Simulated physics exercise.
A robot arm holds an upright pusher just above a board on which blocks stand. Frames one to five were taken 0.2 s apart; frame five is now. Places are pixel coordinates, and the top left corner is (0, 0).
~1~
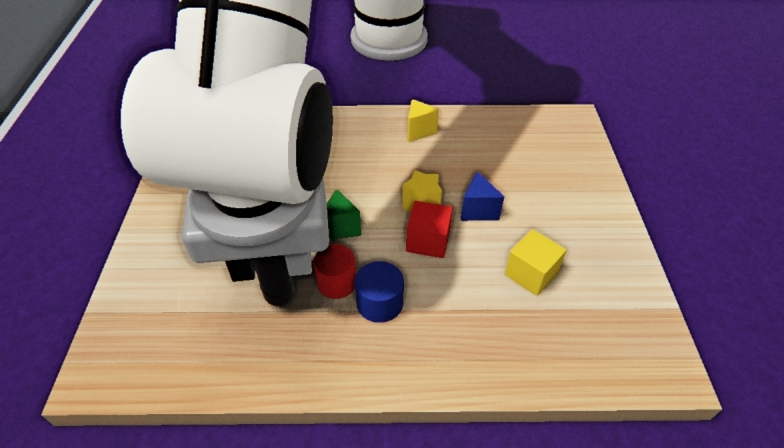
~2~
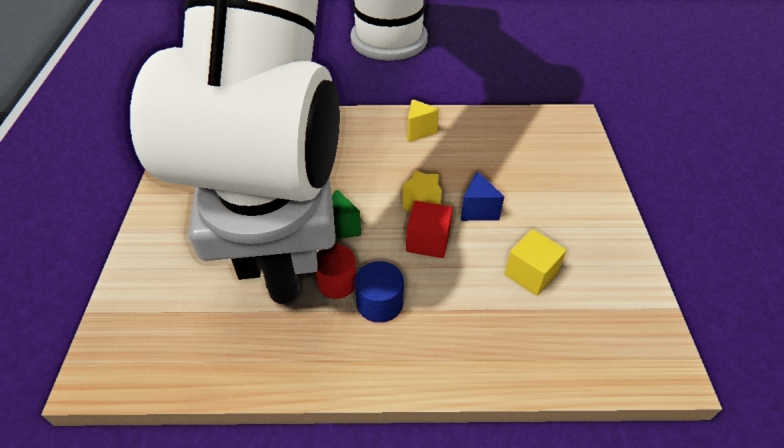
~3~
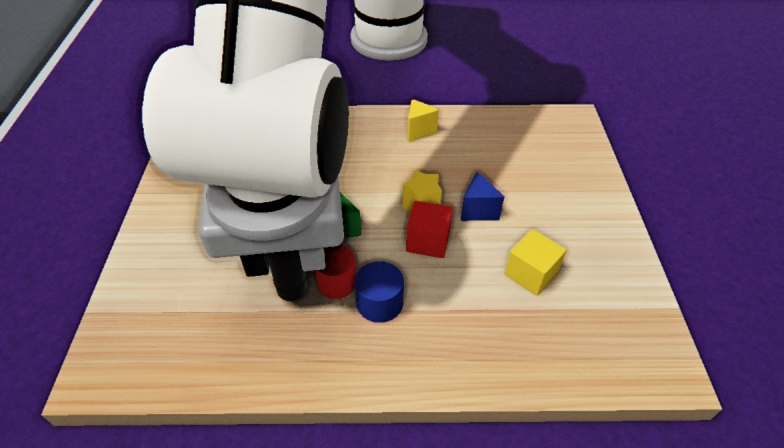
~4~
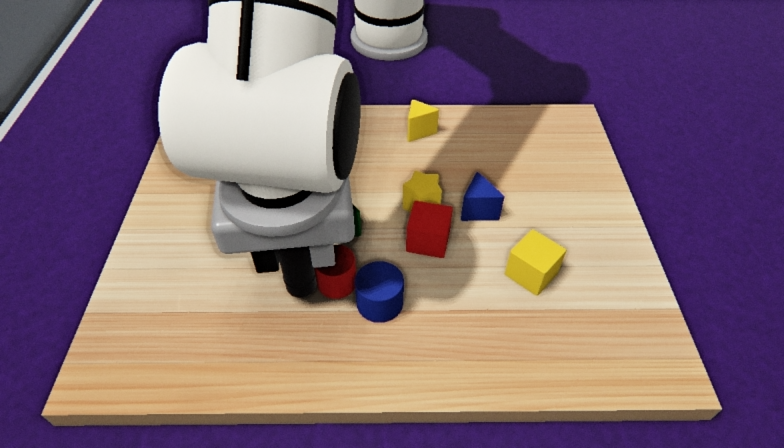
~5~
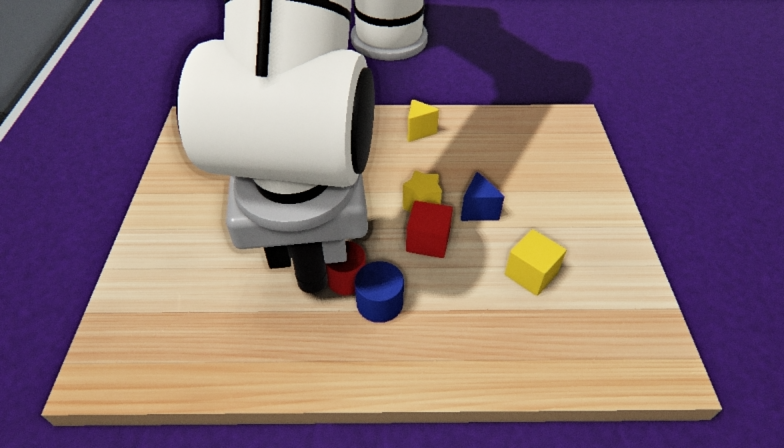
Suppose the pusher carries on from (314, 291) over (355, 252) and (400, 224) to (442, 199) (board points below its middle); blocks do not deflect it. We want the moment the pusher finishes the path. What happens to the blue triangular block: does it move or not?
It is untouched.
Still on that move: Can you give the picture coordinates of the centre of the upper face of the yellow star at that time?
Around pixel (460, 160).
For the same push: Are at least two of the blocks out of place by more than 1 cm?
Yes, it checks out.
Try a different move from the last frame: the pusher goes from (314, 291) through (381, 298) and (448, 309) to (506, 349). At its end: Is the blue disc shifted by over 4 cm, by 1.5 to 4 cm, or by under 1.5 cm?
It will fall in the top band, over 4 cm.
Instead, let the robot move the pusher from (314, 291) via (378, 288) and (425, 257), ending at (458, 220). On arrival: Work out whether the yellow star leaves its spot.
The answer is that it is displaced.
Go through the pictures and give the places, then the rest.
The first frame shows lower end of the pusher (279, 294), tops of blocks, red disc (334, 259), yellow star (424, 183), red square (430, 217), blue triangular block (482, 188).
The second frame shows pusher (285, 292), blocks as before.
The third frame shows pusher (292, 290), blocks as before.
The fourth frame shows pusher (302, 286), blocks as before.
The fifth frame shows pusher (313, 282), red disc partly hidden, yellow star (424, 183), red square (430, 217), blue triangular block (482, 188).
On the path given first. One third of the way, pusher (354, 243); red disc (384, 240).
Two thirds of the way, pusher (400, 215); red disc (388, 240).
At the end, pusher (443, 190); red disc (388, 240); yellow star (460, 160); red square (436, 216), turned 25° clockwise; blue triangular block not moved.
